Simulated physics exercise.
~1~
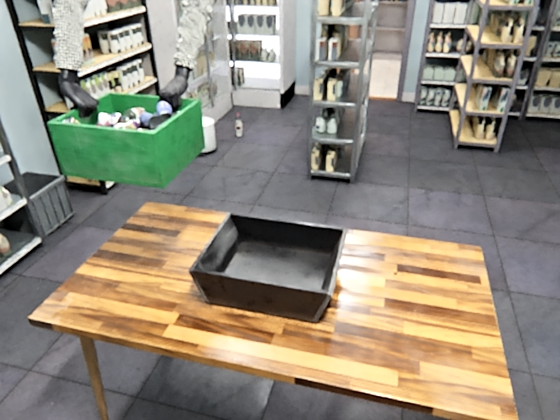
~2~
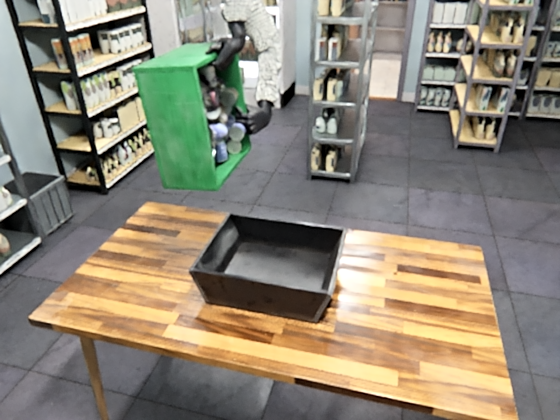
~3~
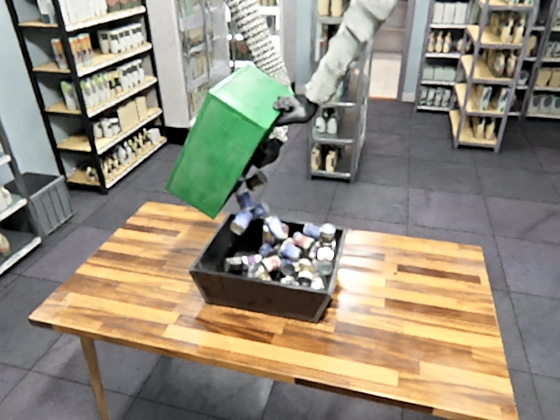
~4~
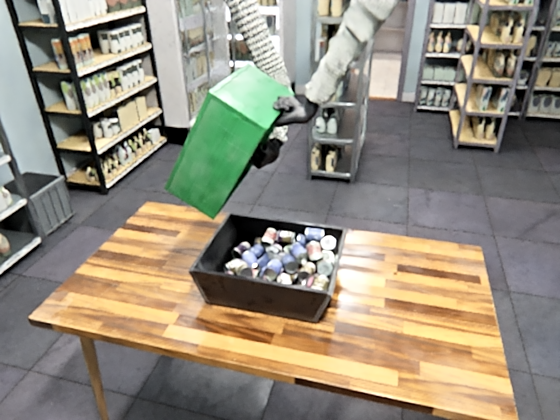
In a shop, robotic arms tip small tins from a green box into a black tray.
